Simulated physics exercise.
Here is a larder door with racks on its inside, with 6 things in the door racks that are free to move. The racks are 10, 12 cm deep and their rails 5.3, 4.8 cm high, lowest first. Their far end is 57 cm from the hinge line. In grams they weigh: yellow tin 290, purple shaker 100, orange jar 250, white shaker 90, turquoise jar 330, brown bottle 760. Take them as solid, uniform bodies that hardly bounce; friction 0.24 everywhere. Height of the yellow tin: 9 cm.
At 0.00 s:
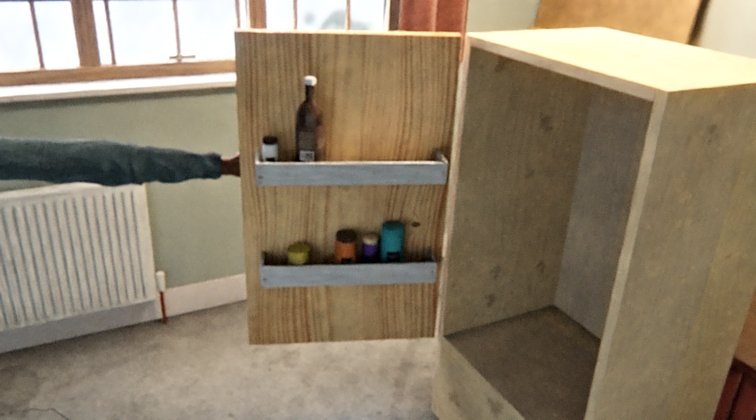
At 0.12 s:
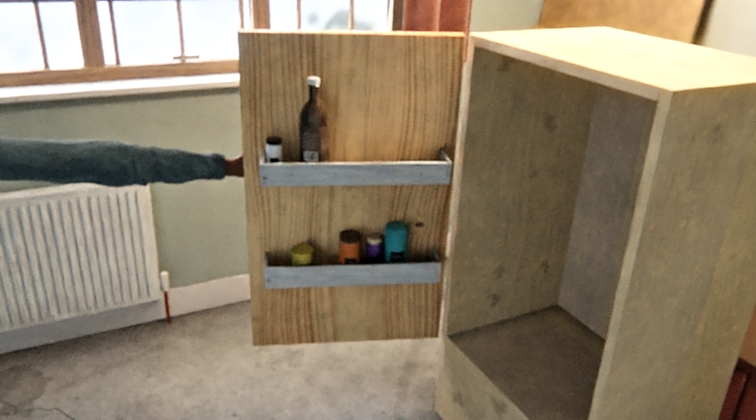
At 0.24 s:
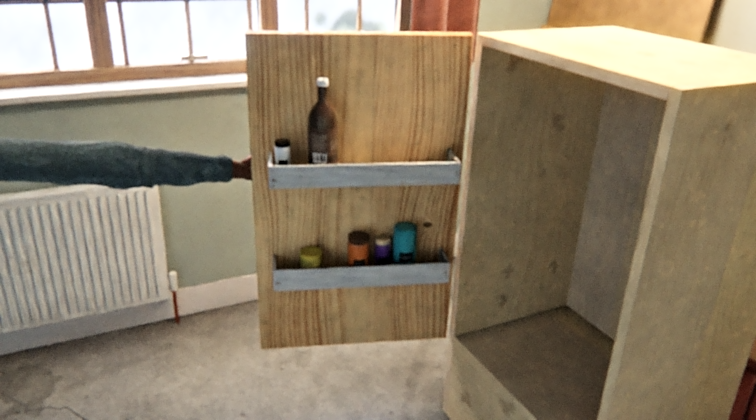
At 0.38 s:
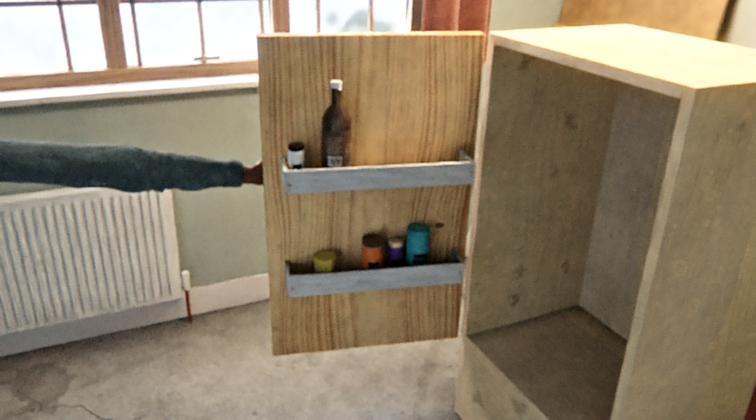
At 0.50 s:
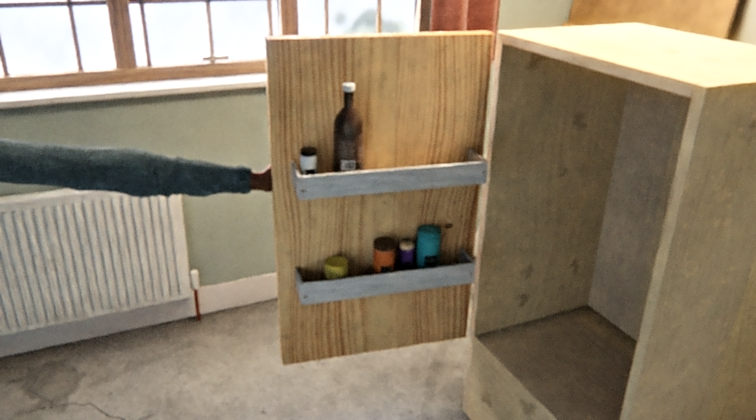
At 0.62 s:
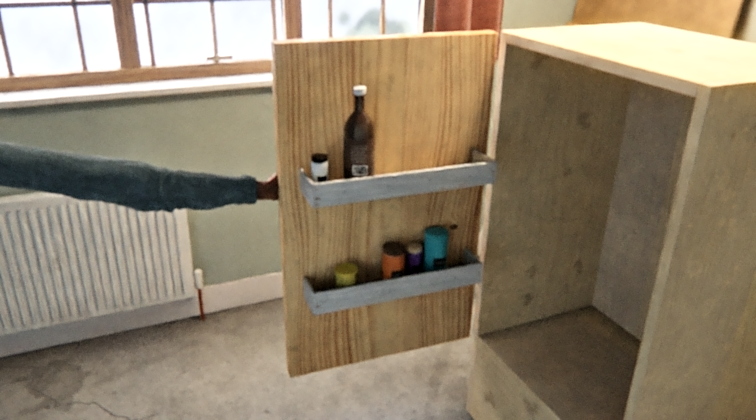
At the start, a sleeved arm reaches in from the left and holds the wide-open wooden door of an empty cabinet, its two racks carrying a bottle, jars and small containers. The door barely shifts at first, then the hand swings it slightly towards closed, the items staying in their racks.
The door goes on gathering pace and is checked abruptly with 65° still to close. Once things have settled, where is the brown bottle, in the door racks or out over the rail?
The brown bottle stays in.
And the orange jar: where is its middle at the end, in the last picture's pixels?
At about (435, 287).
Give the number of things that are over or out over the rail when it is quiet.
0 of them.
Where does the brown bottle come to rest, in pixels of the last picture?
Around (422, 159).
After 0.92 s, open by 72°.
After 1.12 s, open by 65°; brown bottle 8° off upright near (428, 160); white shaker moved 3 cm; purple shaker moved 2 cm.
In the end (2.2 s), all 6 under 5 cm from the start. In the last view, brown bottle near (422, 159).
